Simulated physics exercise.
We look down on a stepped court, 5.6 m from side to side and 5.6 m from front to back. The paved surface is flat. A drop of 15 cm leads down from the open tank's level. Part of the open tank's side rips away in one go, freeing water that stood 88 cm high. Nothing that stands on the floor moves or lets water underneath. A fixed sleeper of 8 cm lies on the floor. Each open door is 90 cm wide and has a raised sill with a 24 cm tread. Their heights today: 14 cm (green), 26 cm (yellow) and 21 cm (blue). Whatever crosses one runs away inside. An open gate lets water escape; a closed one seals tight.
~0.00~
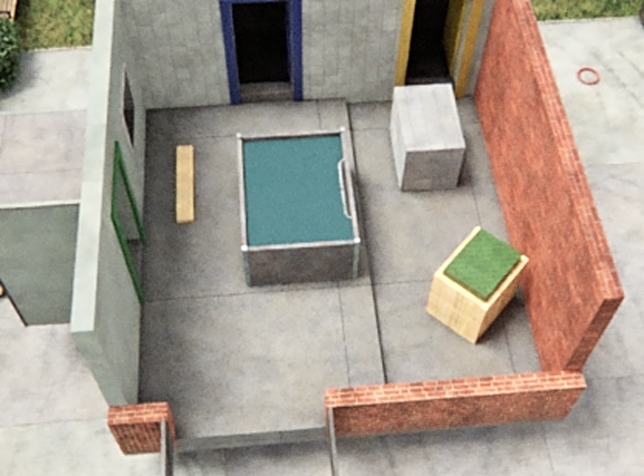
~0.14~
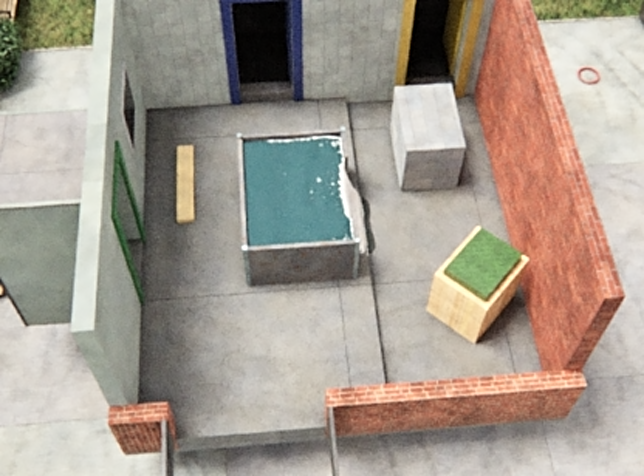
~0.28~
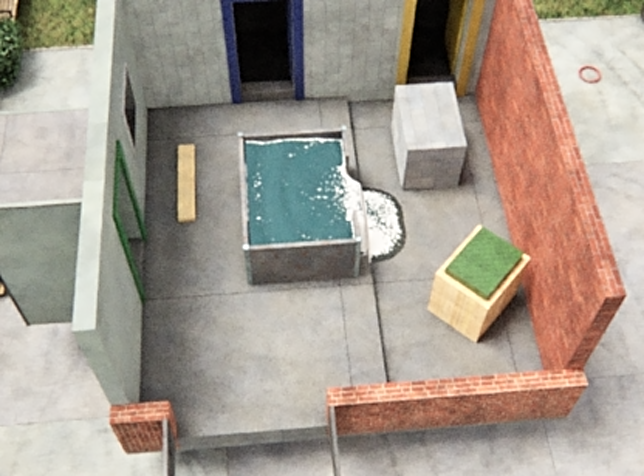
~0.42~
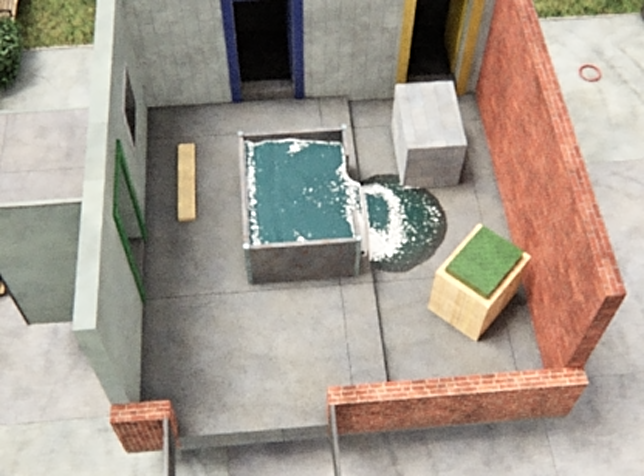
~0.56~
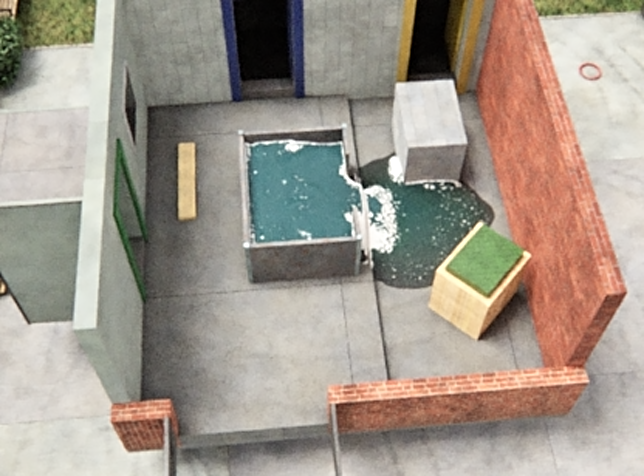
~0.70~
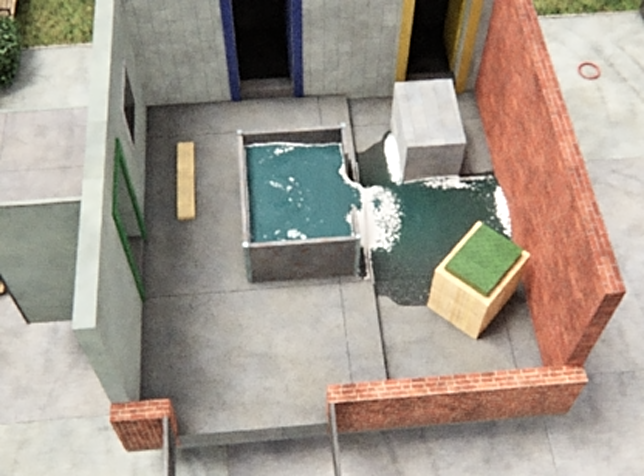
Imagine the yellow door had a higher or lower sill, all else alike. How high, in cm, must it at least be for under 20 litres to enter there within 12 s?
At least 27 cm or so.
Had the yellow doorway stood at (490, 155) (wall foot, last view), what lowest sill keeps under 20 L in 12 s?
Roughly 22 cm.
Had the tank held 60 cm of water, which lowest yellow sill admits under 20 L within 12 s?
About 17 cm.
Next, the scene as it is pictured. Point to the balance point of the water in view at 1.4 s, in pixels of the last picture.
Around (362, 215).
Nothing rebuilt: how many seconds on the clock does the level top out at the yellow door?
At about 3.8 s.
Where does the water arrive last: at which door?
It is the green one.
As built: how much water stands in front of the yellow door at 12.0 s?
Roughly 18.0 cm deep.
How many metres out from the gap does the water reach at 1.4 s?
Roughly 3.6 m.
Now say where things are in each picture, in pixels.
In the first frame, the open tank at (296, 190) is whole and still, 88 cm deep; the yellow door at (435, 56) is dry.
In the second frame, the front is at (370, 246), 0.3 m from the gap at (347, 207); 0.3 m2 of floor is wet, 88 cm left at the back.
In the third frame, the front is at (401, 236), 0.8 m from the gap at (347, 208); 0.9 m2 of floor is wet, 83 cm left at the back.
In the fourth frame, the front is at (442, 226), 1.5 m from the gap at (348, 208); 1.9 m2 of floor is wet, 76 cm left at the back.
In the fifth frame, water pours out at (348, 207) and has run 2.2 m, to a hidden place; about 9 cm deep outside, 75 cm at the back.
In the sixth frame, water pours out at (347, 207) and has run 2.5 m, to a hidden place; about 8 cm deep outside, 69 cm at the back; 1.1 m in a straight line remain to the yellow door at (435, 51).
After 1.4 s water covers 30 % of the floor, deepest (57 cm) near (499, 191); it has not reached the yellow door.
After 3.0 s water covers 40 % of the floor, deepest (42 cm) near (442, 186); 25 cm at the yellow door, 14 litres in over its 26 cm sill.
After 12.0 s water covers 90 % of the floor, deepest (22 cm) near (361, 106); 18 cm at the yellow door, 27 litres in over its 26 cm sill.
At the yellow door as built, the water arrived by 1.6 s and peaked near 26 cm at 3.8 s.
With a sill of 25 cm, 33 litres would have come in within the 12 s; with 34 cm, 3 litres. So under 20 litres takes about 27 cm.
